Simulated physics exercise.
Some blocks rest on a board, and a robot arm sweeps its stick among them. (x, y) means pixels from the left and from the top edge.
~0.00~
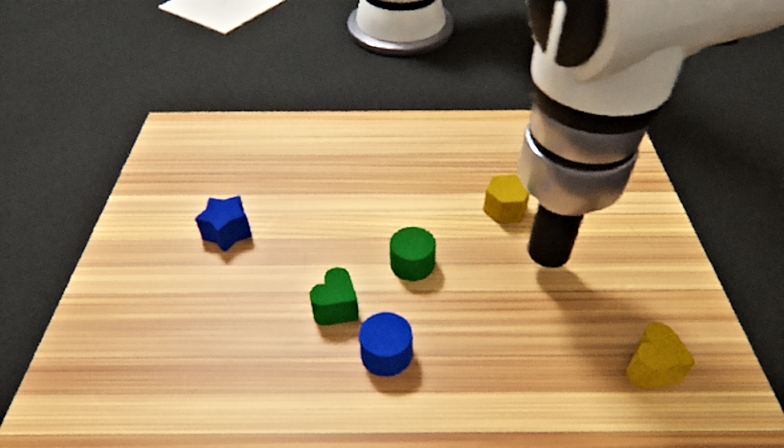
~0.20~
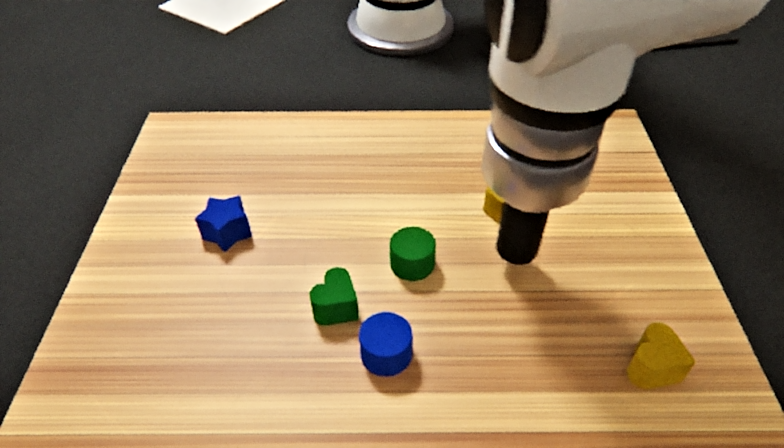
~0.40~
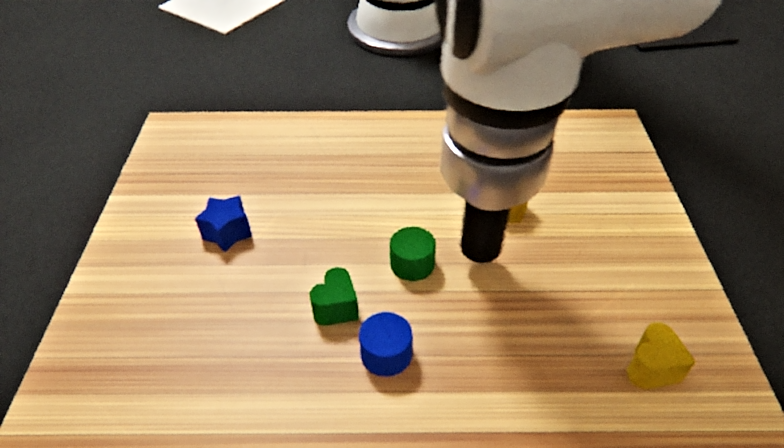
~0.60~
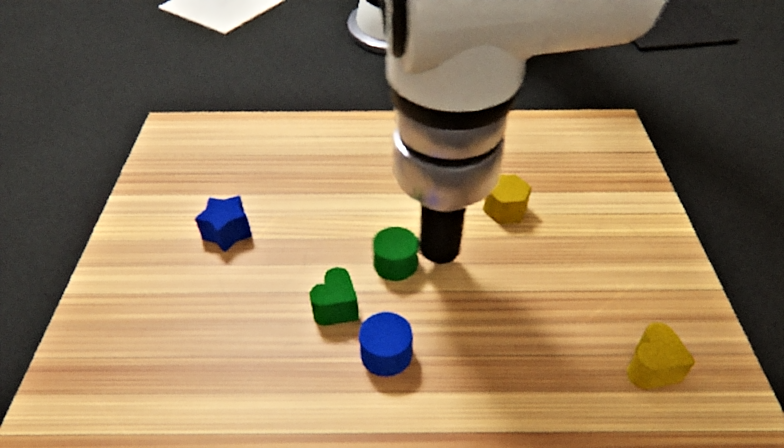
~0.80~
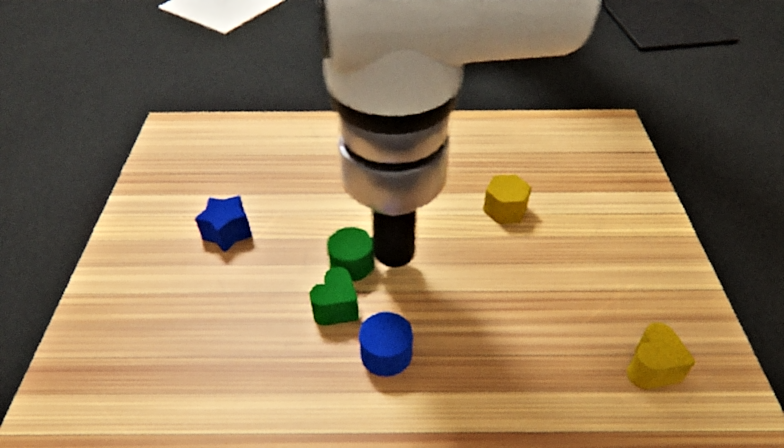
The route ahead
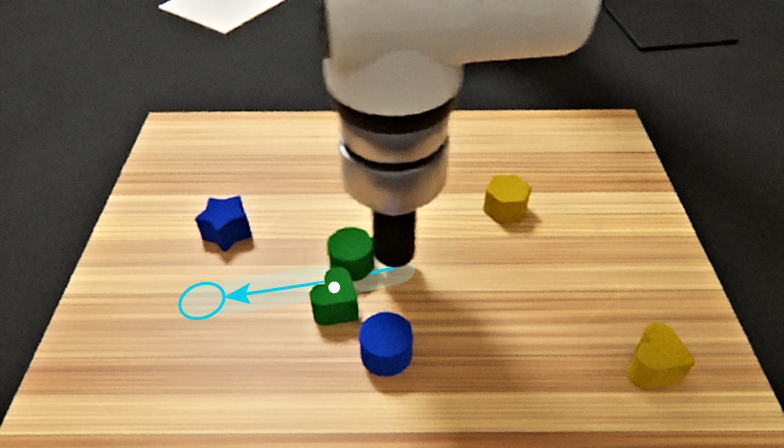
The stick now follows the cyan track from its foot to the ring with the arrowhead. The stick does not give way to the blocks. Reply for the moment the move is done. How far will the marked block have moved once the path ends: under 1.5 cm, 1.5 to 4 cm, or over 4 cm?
Movement: 1.5 to 4 cm.
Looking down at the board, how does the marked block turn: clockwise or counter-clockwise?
That block twists counter-clockwise.
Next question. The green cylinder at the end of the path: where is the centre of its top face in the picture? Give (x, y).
I expect it at (267, 235).
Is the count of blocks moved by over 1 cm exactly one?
No, that is not what happens.
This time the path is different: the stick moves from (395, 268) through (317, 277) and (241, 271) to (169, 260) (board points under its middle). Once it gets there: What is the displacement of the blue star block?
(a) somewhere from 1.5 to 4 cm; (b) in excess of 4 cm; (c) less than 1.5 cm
a: Somewhere from 1.5 to 4 cm.
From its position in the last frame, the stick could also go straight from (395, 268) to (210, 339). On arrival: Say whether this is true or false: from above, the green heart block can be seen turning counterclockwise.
Verdict: True.
The line goes from (395, 268) by way of (301, 286) to (202, 301); the dot is on the green heart block.
The first path, step by step. One third of the way, stick at (330, 266); green heart block at (321, 295), turned 40° anticlockwise; green cylinder at (295, 240).
Two thirds of the way, stick at (264, 276); green heart block at (310, 297), turned 75° anticlockwise; green cylinder at (267, 235).
At the end, stick at (196, 286); blue star block unmoved; green heart block at (310, 297), turned 75° anticlockwise; green cylinder at (267, 235).
